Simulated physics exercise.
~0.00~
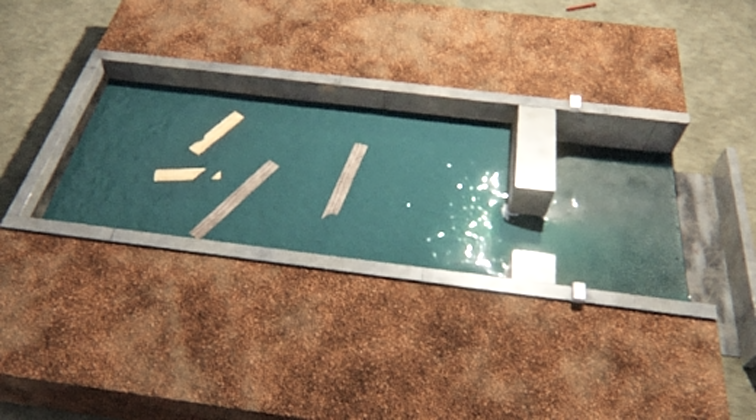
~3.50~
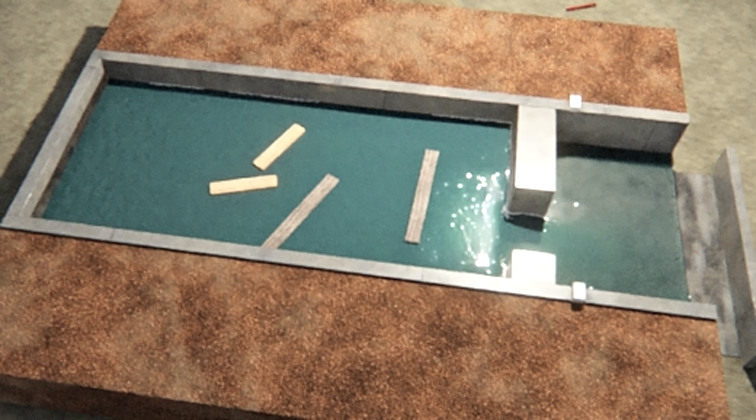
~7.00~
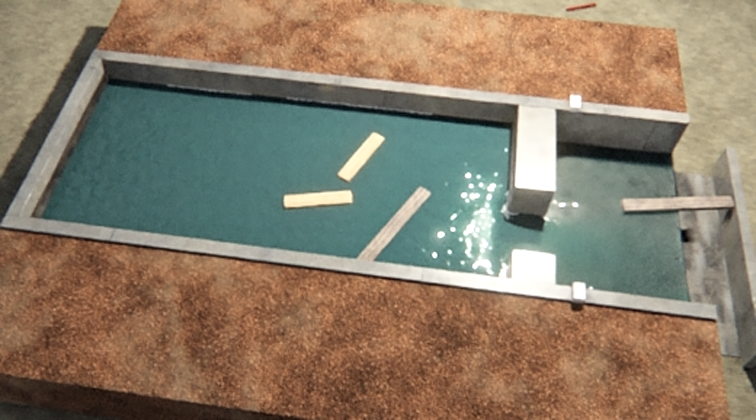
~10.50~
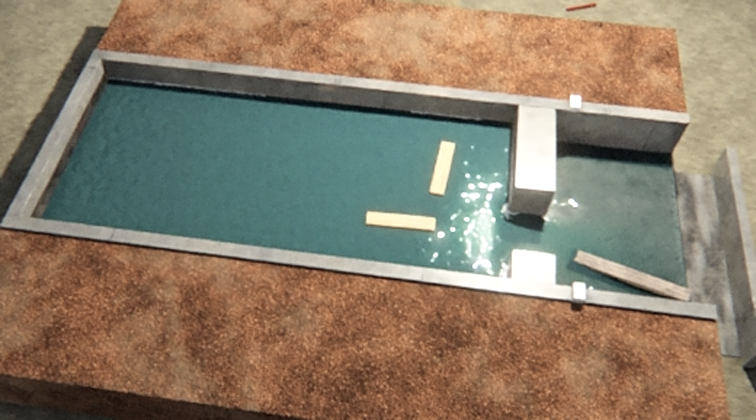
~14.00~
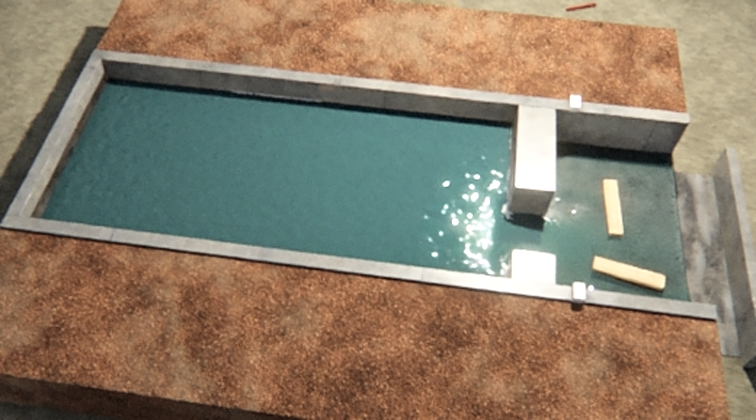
The clip opens on a high view of a walled concrete channel of green water, with two pale yellow boards and two brown planks floating left of a narrow gap. All four drift right, the upright brown plank leading. That plank passes the gap and the white posts, then juts over the channel's right end. Next it is gone from view, and the second brown plank lies beyond the posts, while the yellow boards near the gap. Finally, both brown planks are out of sight and the two yellow boards float past the posts, leaving the wide section empty.
